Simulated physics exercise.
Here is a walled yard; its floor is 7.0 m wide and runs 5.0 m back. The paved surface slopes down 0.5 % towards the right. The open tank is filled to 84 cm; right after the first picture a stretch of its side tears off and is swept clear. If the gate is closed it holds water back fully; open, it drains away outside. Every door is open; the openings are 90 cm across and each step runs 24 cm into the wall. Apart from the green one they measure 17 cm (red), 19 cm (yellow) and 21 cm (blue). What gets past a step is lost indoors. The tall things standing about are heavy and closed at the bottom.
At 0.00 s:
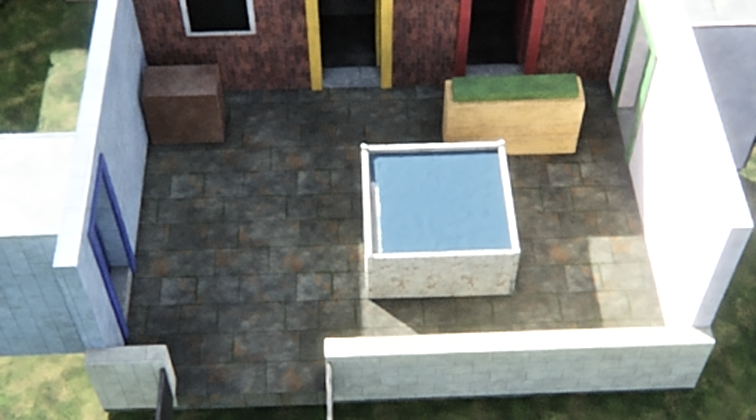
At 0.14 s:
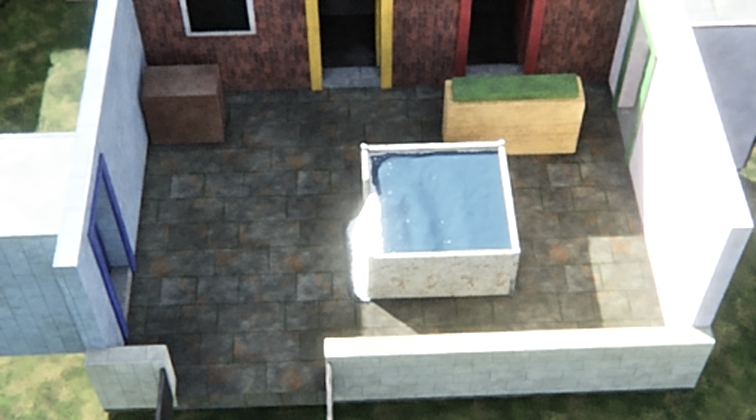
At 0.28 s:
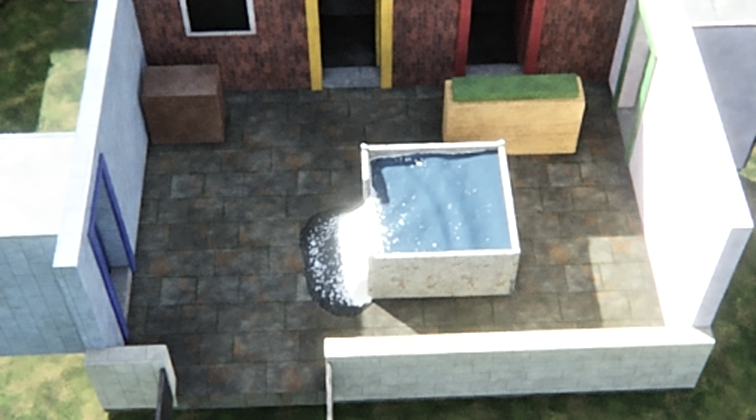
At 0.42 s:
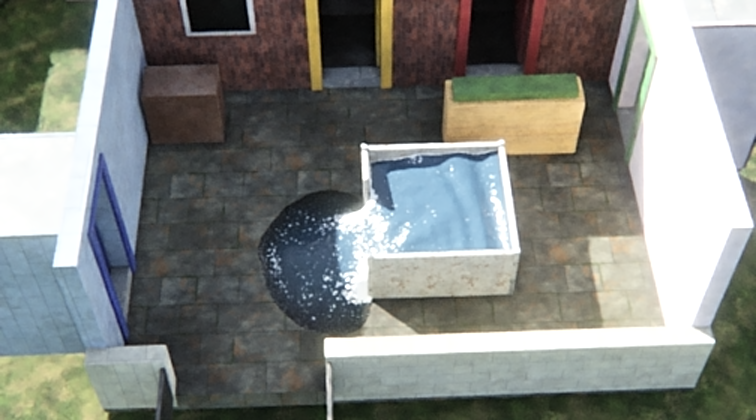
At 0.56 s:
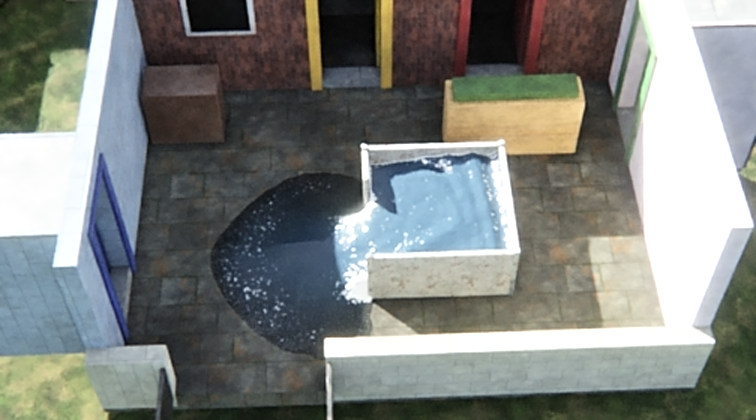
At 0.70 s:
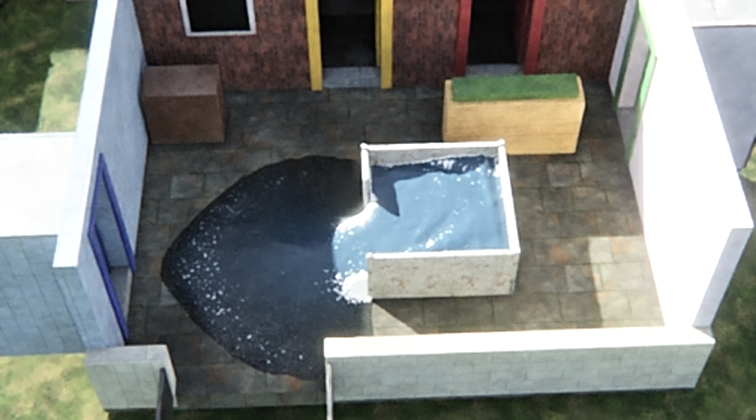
The video shows a walled, paved yard with an open tank of still water, whose left side gives way, letting water pour through the gap and spread leftward across the floor in a widening dark, glinting pool.
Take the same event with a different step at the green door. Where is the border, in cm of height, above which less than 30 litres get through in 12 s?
Some 7.5 cm above the ground.
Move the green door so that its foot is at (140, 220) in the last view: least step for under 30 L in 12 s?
About 23 cm.
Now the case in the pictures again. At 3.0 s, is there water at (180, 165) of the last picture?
It is under water.
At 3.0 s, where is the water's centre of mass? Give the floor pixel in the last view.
Near (290, 244).
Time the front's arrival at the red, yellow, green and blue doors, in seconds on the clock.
Arrival: Red 4.5 s, yellow 2.8 s, green 6.0 s, blue 0.9 s.
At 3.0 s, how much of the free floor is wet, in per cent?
Near 40 per cent is wet.
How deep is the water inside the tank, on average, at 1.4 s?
About 46 cm.
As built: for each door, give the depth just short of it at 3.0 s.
In cm: Red 0, yellow 1, green 0, blue 24.
After 1.4 s water covers 40 % of the floor, deepest (46 cm) near (121, 380); it has not reached the green door.
After 3.0 s water covers 40 % of the floor, deepest (26 cm) near (160, 152); it has not reached the green door.
After 12.0 s water covers 95 % of the floor, deepest (10 cm) near (664, 362); 9 cm at the green door, 3 litres in over its 11 cm step.
At the green door as built, the water arrived by 6.2 s and peaked near 12 cm at 9.8 s.
Run again over the same 12 s with other heights there, 43 litres in over 6.5 cm, 18 litres over 8.5 cm. The limit of 30 litres is kept from about 7.5 cm up.
